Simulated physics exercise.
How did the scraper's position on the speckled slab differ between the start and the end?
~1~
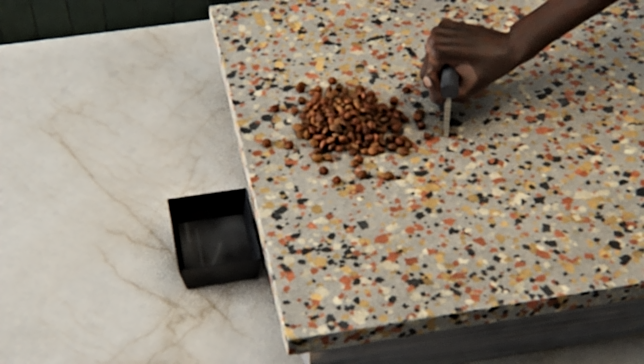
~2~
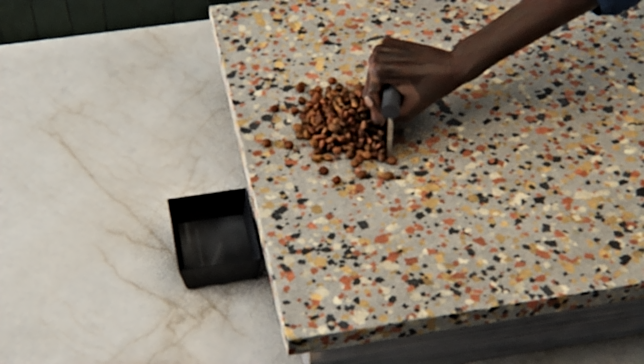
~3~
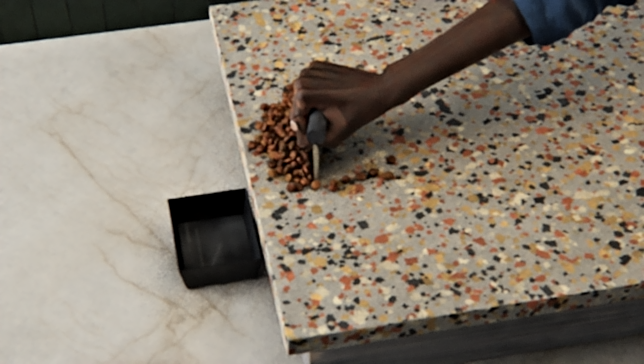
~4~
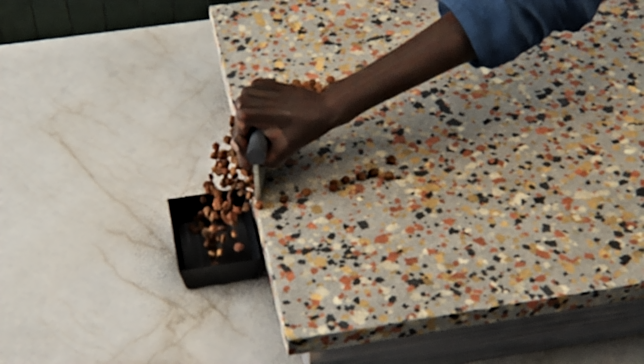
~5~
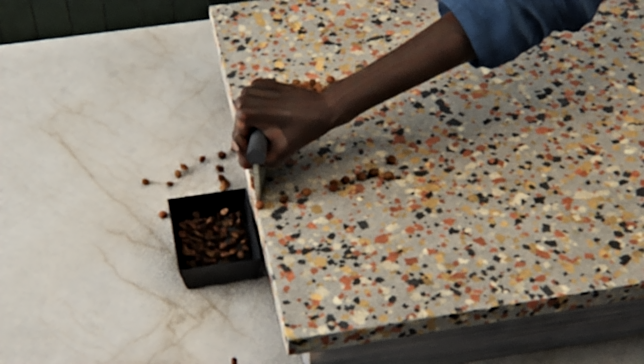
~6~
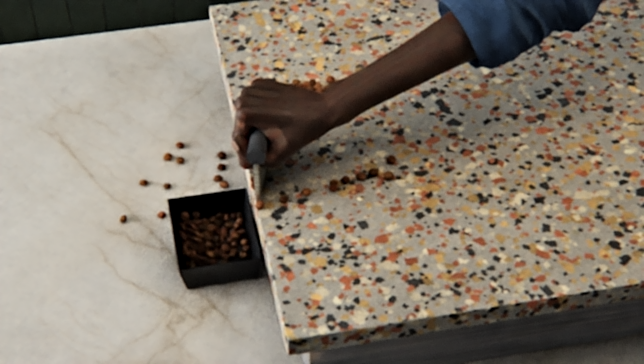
At the start the scraper was to the right of the brown pile, well in from the slab's left edge. By the end it was farther left and slightly lower in view, resting at that edge beside the black tin.
